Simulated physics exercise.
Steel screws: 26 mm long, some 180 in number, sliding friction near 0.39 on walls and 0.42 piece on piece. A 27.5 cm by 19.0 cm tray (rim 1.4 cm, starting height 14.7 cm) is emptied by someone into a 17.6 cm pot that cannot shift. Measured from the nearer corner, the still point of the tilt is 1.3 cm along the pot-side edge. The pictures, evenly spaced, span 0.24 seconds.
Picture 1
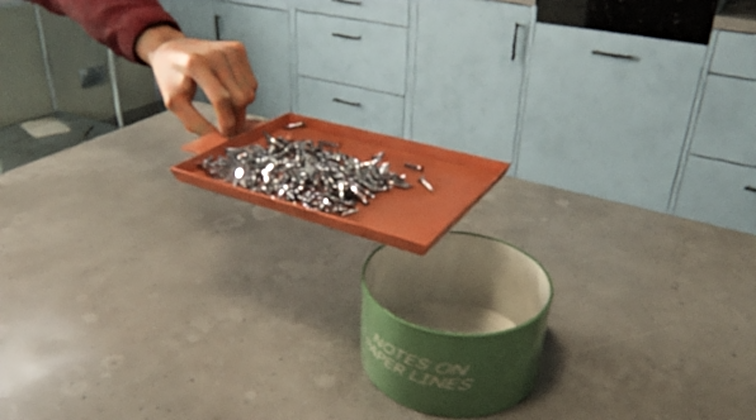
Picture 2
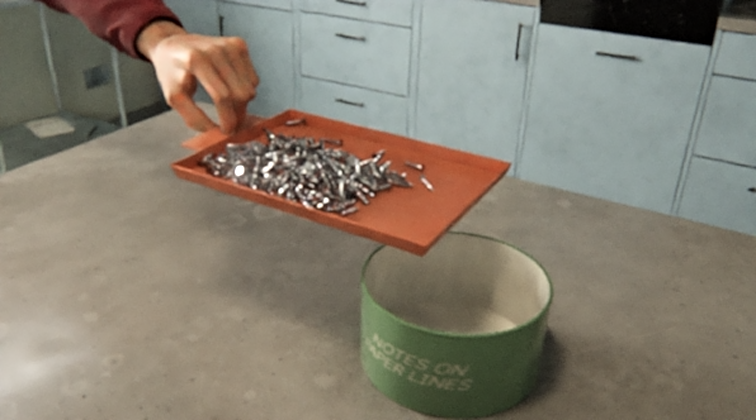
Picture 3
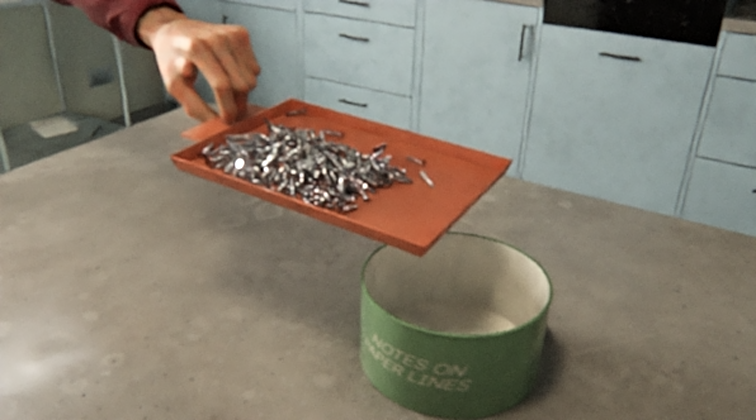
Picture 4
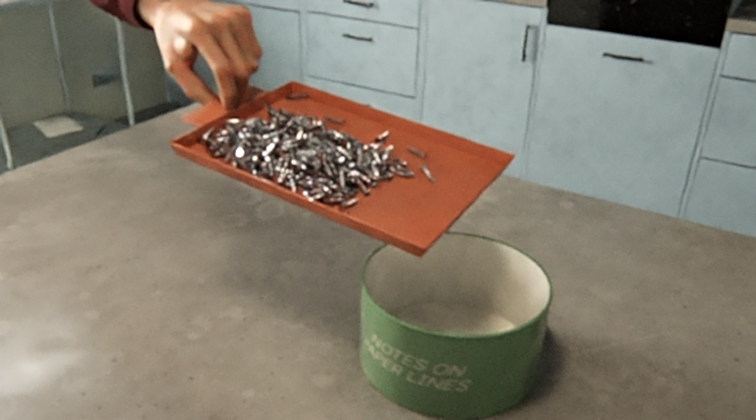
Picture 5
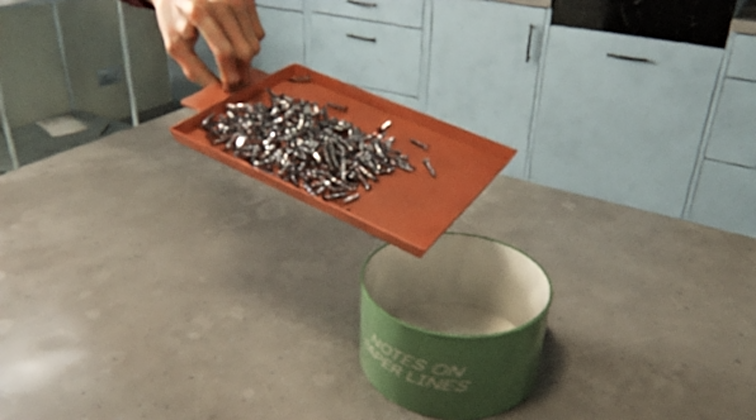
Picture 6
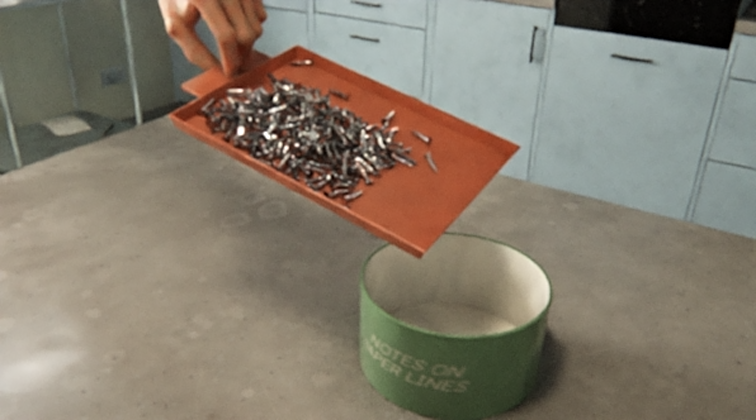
A hand held an orange tray of small metal pieces above a green pot on a gray counter, then gradually raised its left side, tilting it toward the pot while the pieces stayed bunched together.
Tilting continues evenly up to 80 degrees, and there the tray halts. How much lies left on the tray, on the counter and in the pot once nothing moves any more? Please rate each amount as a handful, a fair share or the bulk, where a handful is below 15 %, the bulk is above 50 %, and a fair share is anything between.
Tray: A handful; counter: The bulk; pot: A fair share.
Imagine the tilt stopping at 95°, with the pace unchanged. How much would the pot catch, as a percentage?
Then about 35 per cent.
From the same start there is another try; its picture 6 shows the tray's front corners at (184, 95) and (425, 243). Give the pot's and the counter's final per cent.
Pot 70; counter 25.
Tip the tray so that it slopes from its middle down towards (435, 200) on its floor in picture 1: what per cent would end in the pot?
Something like 75 per cent of the pieces.
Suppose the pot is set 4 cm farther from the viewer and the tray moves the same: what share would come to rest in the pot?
I'd say some 5 per cent would end up there.
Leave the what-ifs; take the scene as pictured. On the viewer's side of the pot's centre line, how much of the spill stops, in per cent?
About 100 per cent.
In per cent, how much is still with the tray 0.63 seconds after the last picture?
45 %, give or take.
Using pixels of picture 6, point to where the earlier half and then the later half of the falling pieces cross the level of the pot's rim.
(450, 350) or so first, later (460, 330).
Then, 0.38 s after the last picture, tilt 47 degrees; the tray holds 100 %, the pot 0 %.
Then, 0.63 s after the last picture, tilt 67 degrees; the tray holds 45 %, the pot 10 %.
Then, 0.99 s after the last picture, tilt 80 degrees; the tray holds 0 %, the pot 35 %.
In the end, tray 0 %, counter 65 %, pot 35 %.
